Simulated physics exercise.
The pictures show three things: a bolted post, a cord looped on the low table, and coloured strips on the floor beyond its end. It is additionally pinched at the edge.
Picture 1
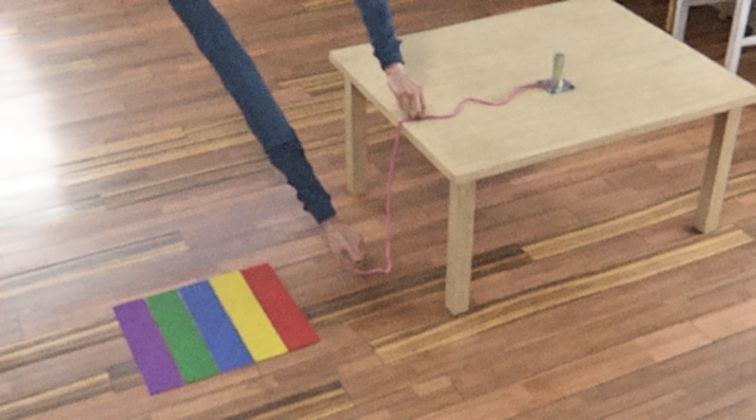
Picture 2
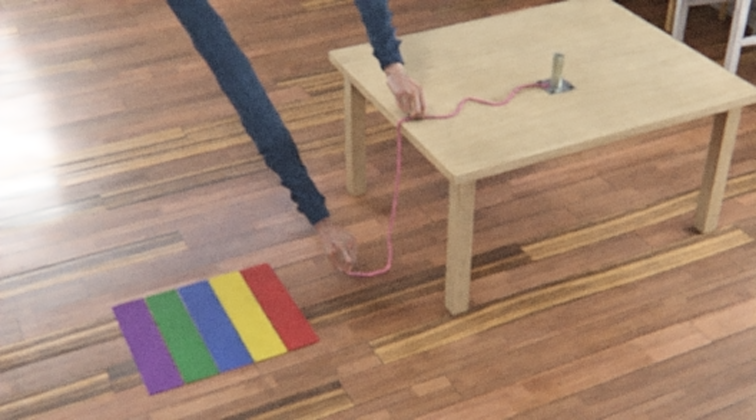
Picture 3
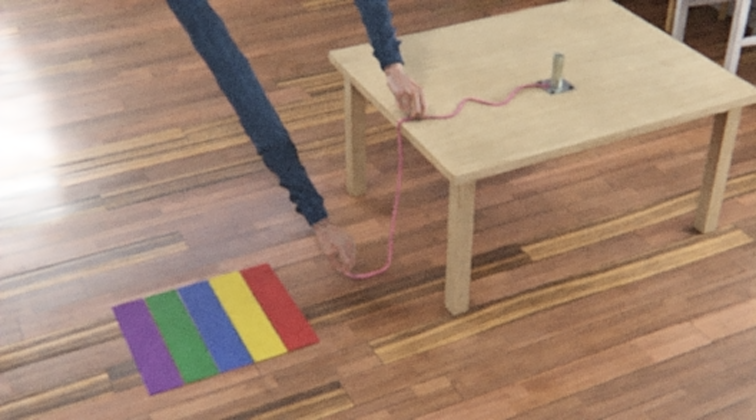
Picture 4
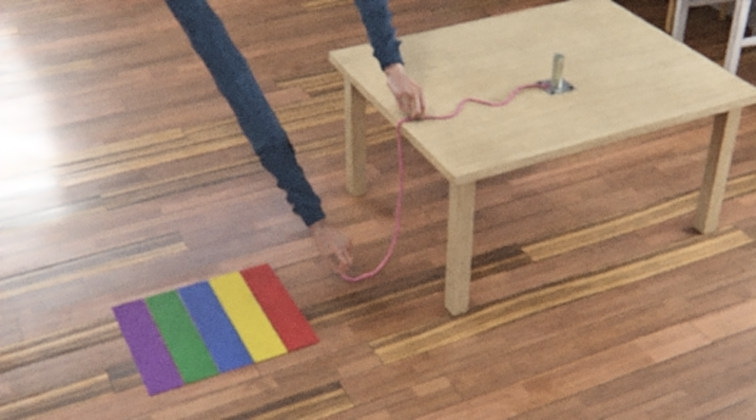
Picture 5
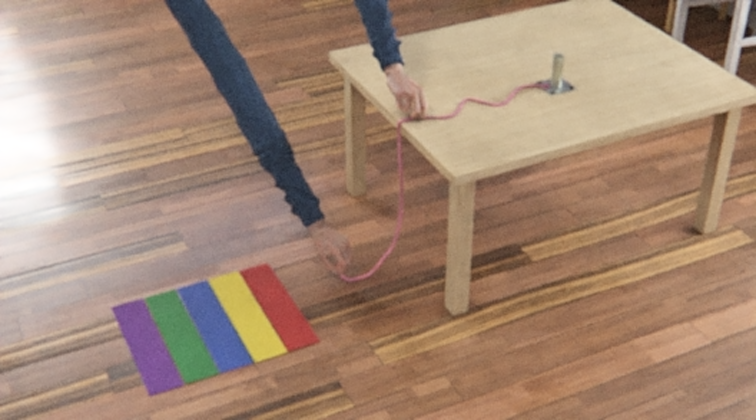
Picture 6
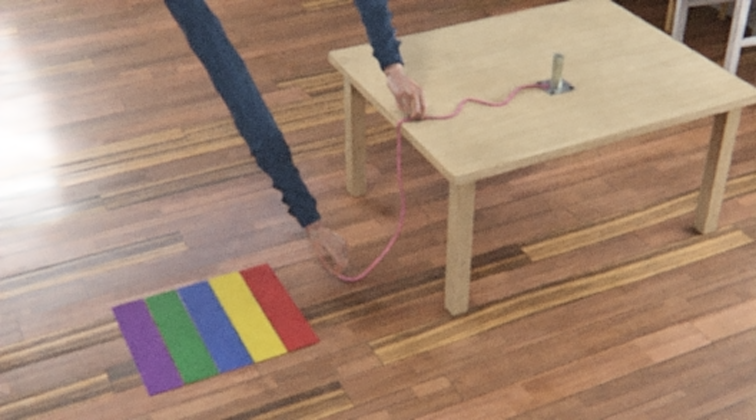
The clip shows one hand pinching a pink cord at the edge of a low wooden table while a lower hand, holding the hanging end near coloured strips on the floor, shifts slightly left, and the hanging cord curves more.
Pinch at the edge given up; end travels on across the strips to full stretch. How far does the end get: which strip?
As far as the blue strip.
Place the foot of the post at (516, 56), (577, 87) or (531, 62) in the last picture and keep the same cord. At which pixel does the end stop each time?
You'd get roughly (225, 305), (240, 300) and (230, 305), one for each try.
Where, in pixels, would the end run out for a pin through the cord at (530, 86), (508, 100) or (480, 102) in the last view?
First try near (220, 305), second near (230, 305), third near (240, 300).
Soon after, end near (263, 294); over red.
Then, end near (234, 303); over yellow.
At full stretch, end near (215, 308); over blue. Over blue.
